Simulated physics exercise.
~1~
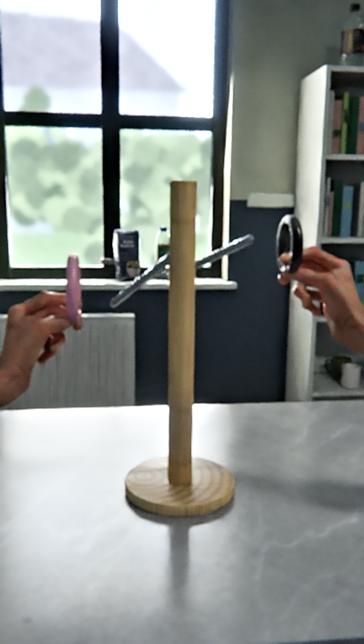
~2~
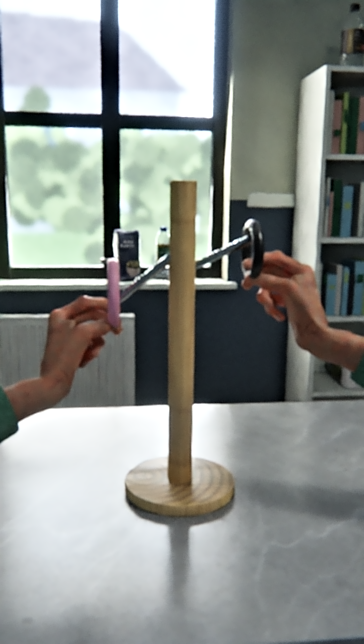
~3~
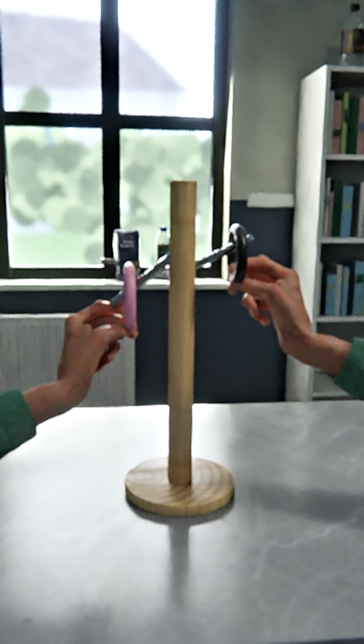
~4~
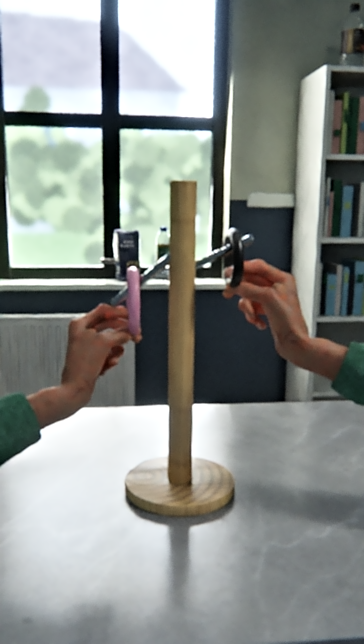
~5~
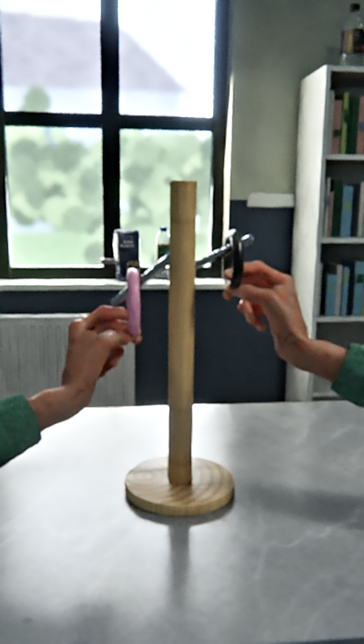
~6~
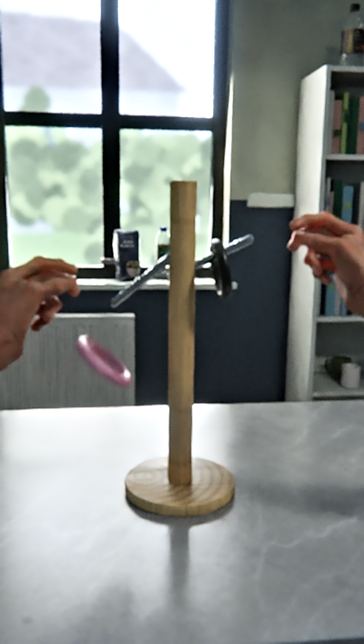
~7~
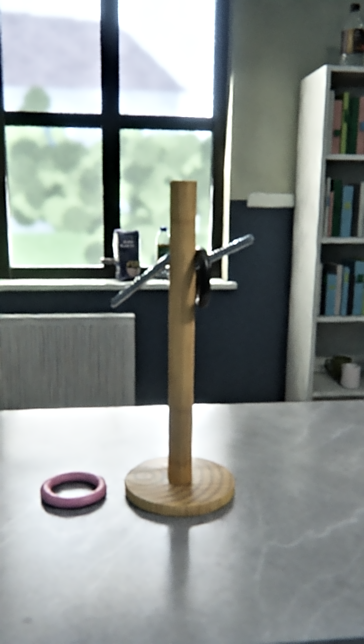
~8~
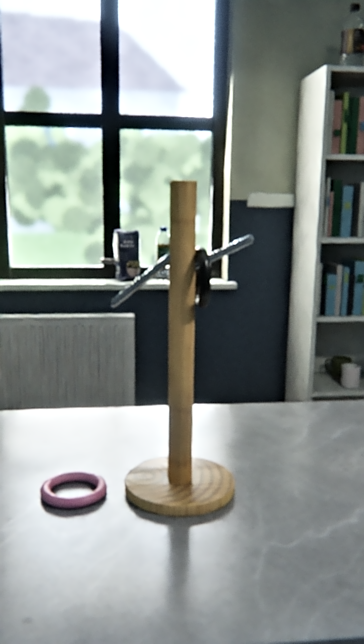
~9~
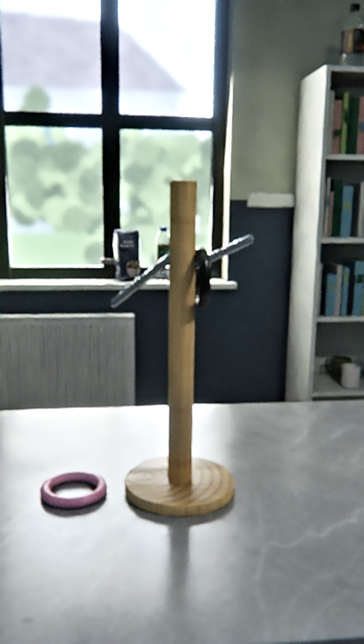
Two hands release rings at a wooden stand; the black stays hooked, the pink drops.
